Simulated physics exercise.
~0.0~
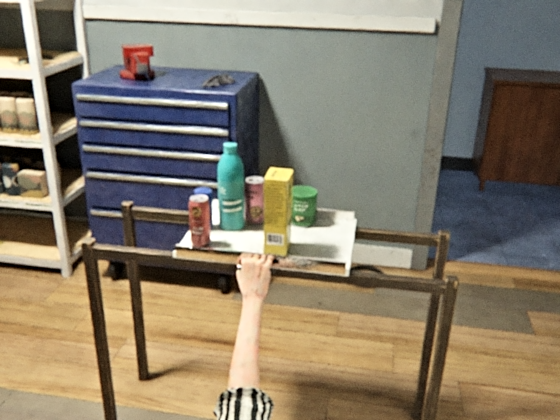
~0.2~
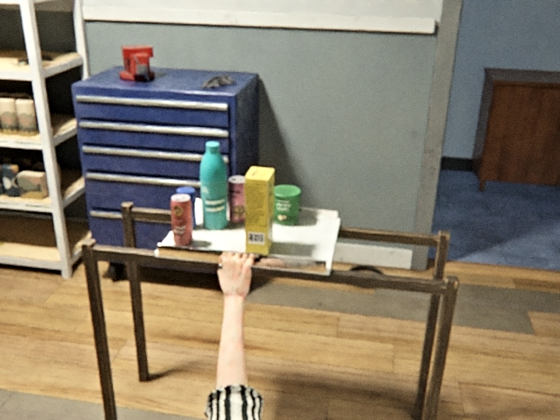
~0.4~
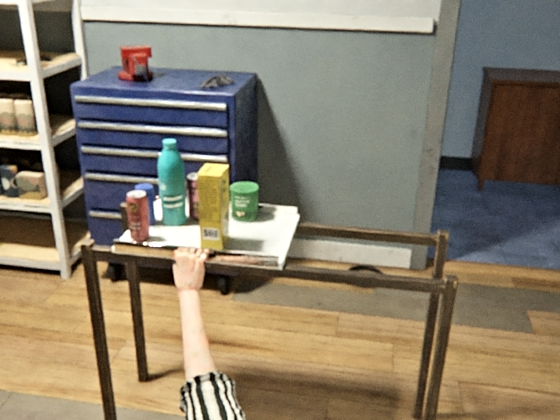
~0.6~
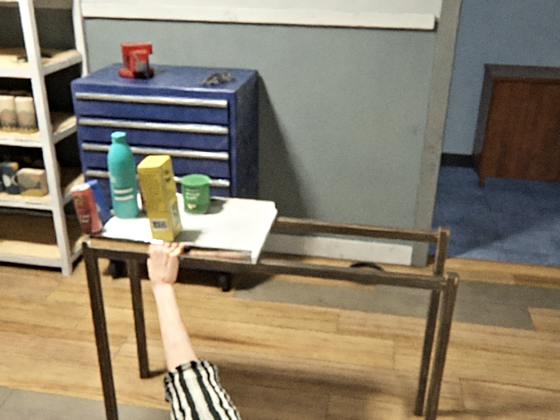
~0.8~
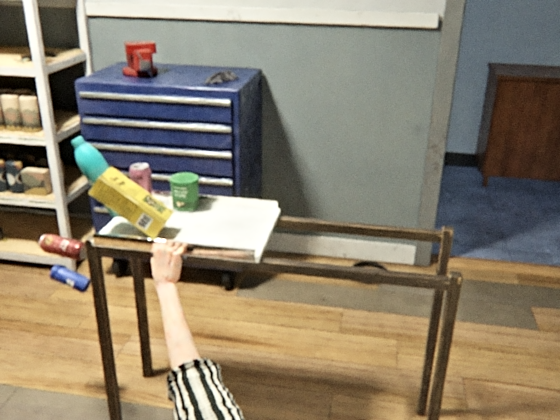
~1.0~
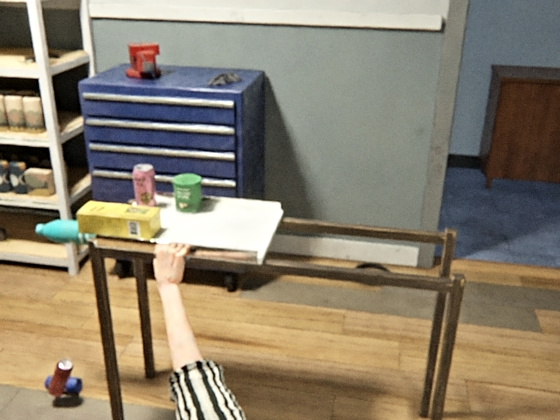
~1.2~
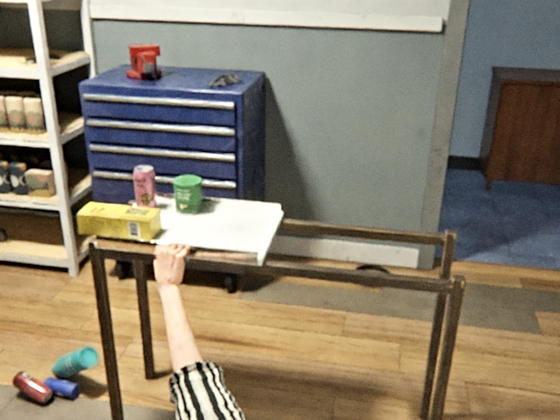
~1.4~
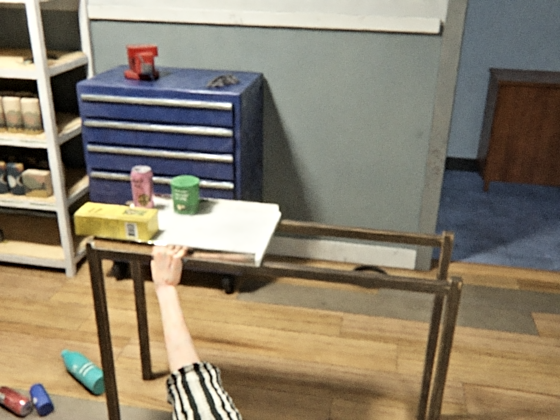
Tray pushed left by a hand along a rail frame, spilling bottle and two cans to the floor, yellow carton toppling aboard.
